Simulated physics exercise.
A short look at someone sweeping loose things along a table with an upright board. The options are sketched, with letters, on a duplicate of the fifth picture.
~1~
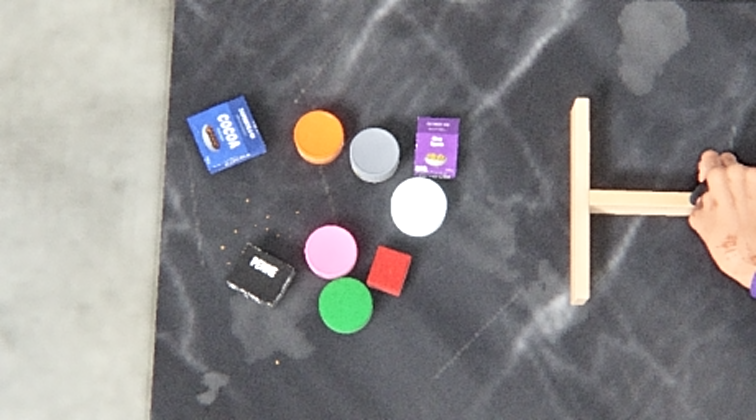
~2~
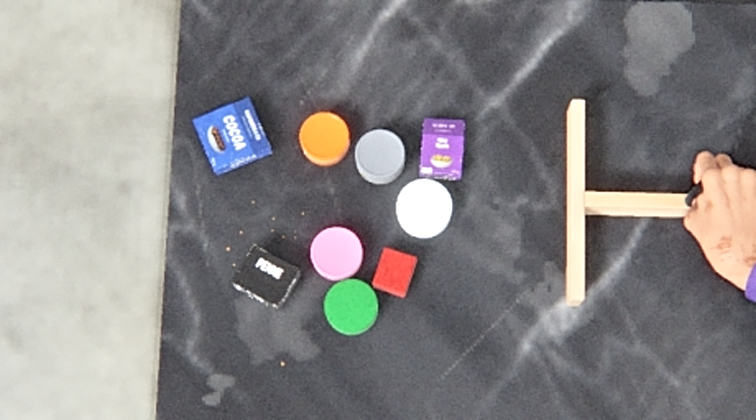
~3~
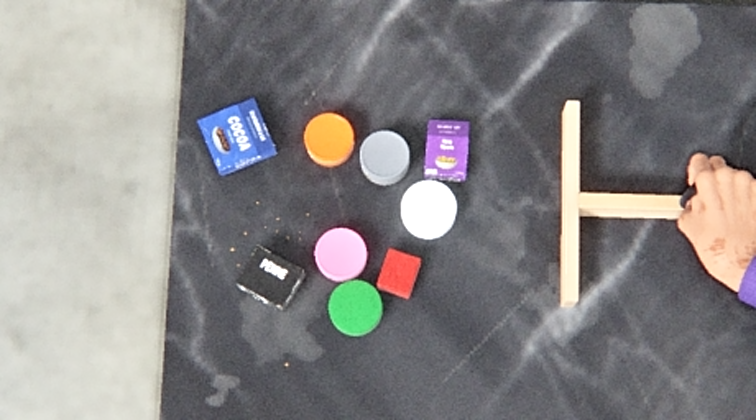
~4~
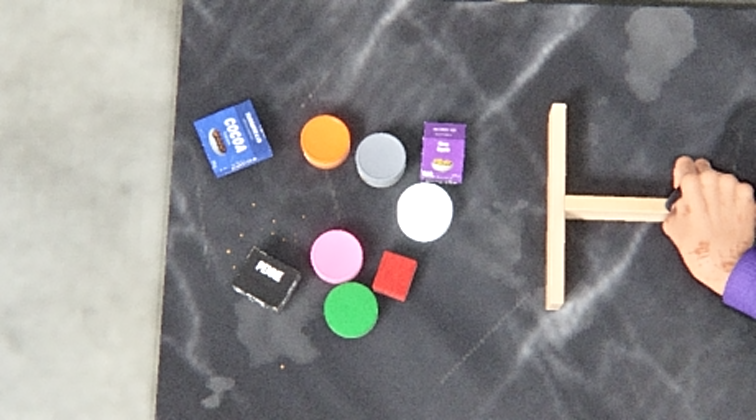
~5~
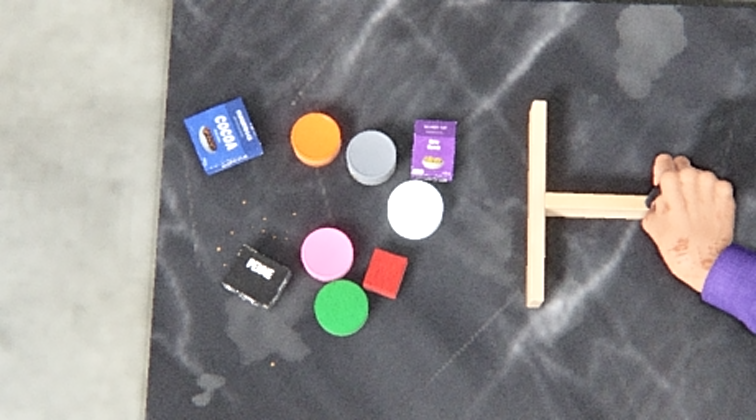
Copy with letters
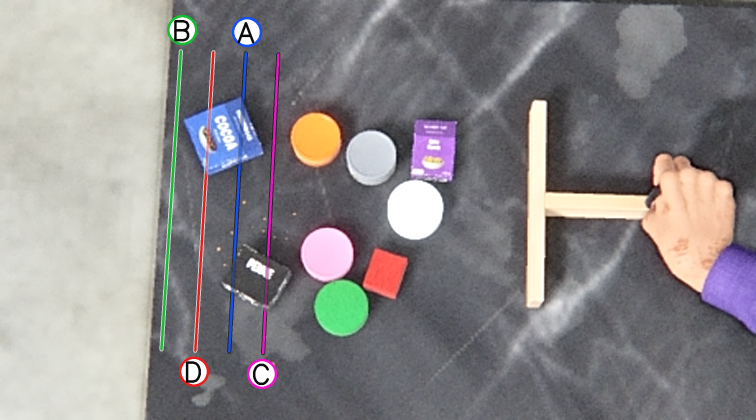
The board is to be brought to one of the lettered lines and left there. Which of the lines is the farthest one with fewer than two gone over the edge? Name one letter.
As far as mark A.
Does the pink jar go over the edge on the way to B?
Yes.
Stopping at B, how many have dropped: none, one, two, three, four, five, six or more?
Six or more.
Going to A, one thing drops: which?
It is the blue packet.
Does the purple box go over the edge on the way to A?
No.
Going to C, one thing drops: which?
The blue packet.
On the marked copy, A at (238, 199); B at (171, 197); C at (271, 200); D at (205, 198).
Following A. Soon after the start, board (430, 196); purple box (404, 150); grey tub (358, 158).
Later, board (323, 192); blue packet (202, 137); black box (244, 288).
In the end, board (240, 190); blue packet over the edge; grey tub (171, 165); one fallen.
As for the rest, B drops eight; C is within the limit but short; D drops four.
